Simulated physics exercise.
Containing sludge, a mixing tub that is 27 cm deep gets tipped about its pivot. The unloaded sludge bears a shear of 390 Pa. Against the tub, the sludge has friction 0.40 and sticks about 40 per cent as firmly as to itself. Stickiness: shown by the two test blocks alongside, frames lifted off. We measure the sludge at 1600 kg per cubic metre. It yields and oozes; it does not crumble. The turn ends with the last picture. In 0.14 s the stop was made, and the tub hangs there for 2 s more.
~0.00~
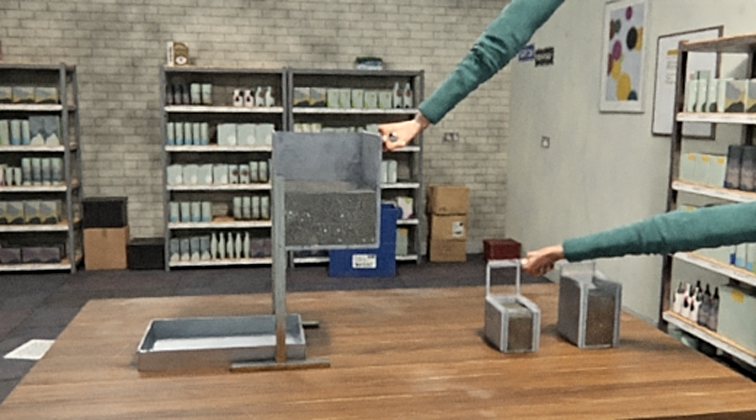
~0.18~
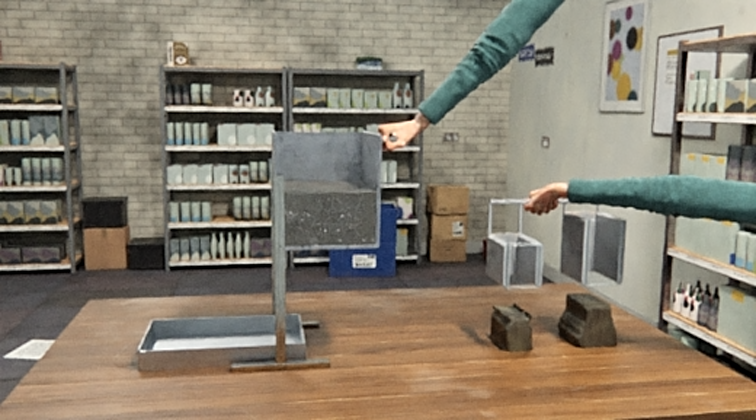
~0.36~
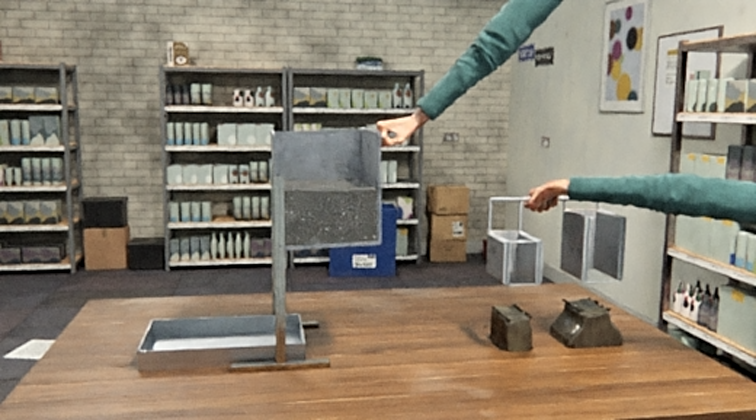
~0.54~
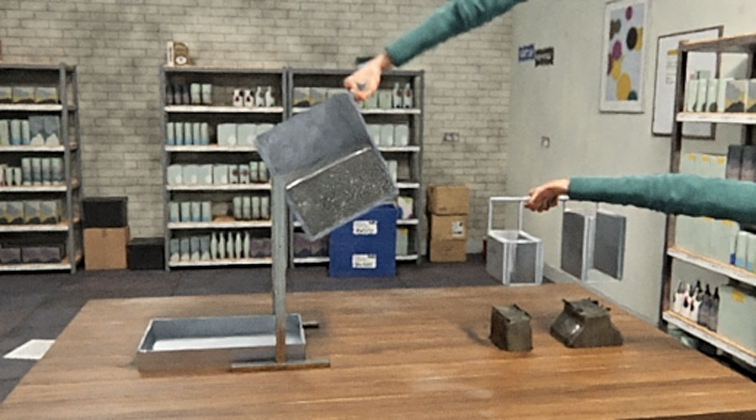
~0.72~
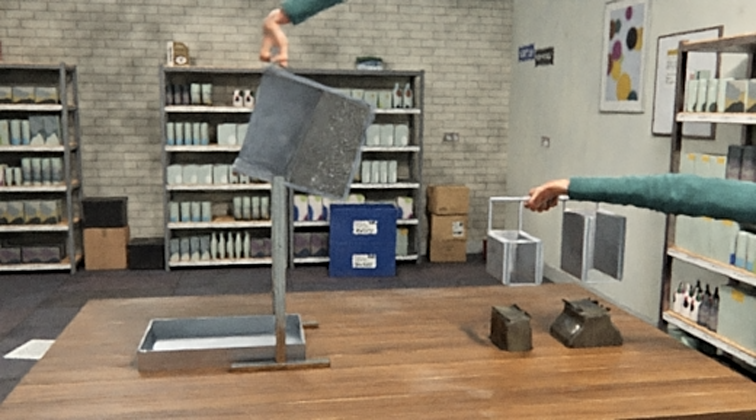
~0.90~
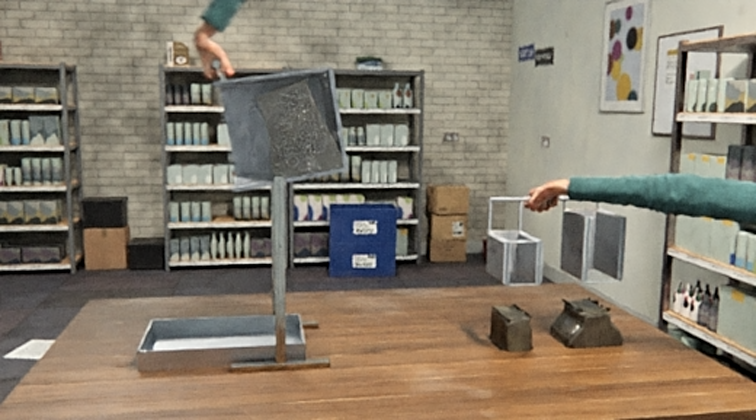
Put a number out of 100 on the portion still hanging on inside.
Roughly 44 percent of it hangs on.
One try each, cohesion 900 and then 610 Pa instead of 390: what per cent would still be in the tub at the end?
The answers, in order, are 60 % and 55 %.
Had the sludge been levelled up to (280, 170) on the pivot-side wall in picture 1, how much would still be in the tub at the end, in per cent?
Result: Approx. 35 % remaining in tub.
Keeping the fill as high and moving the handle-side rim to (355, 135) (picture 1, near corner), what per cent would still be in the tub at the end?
It would be near 55 %.
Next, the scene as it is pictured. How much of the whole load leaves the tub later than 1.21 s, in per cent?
I'd say close to 7 in a hundred.
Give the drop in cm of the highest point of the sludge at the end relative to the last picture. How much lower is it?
About 16 cm.
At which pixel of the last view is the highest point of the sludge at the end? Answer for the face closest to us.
The highest point is near (297, 149) in the last picture.
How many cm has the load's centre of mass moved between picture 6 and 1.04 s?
I'd estimate roughly 9 centimetres.
By 1.04 s, the tub is at 99 degrees and holds 90 %.
By 1.21 s, the tub is at 99 degrees and holds 51 %.
By 1.38 s, the tub is at 99 degrees and holds 45 %.
By 1.55 s, the tub is at 99 degrees and holds 44 %.
By 2.90 s, at the end, the tub is at 99 degrees and holds 44 %.
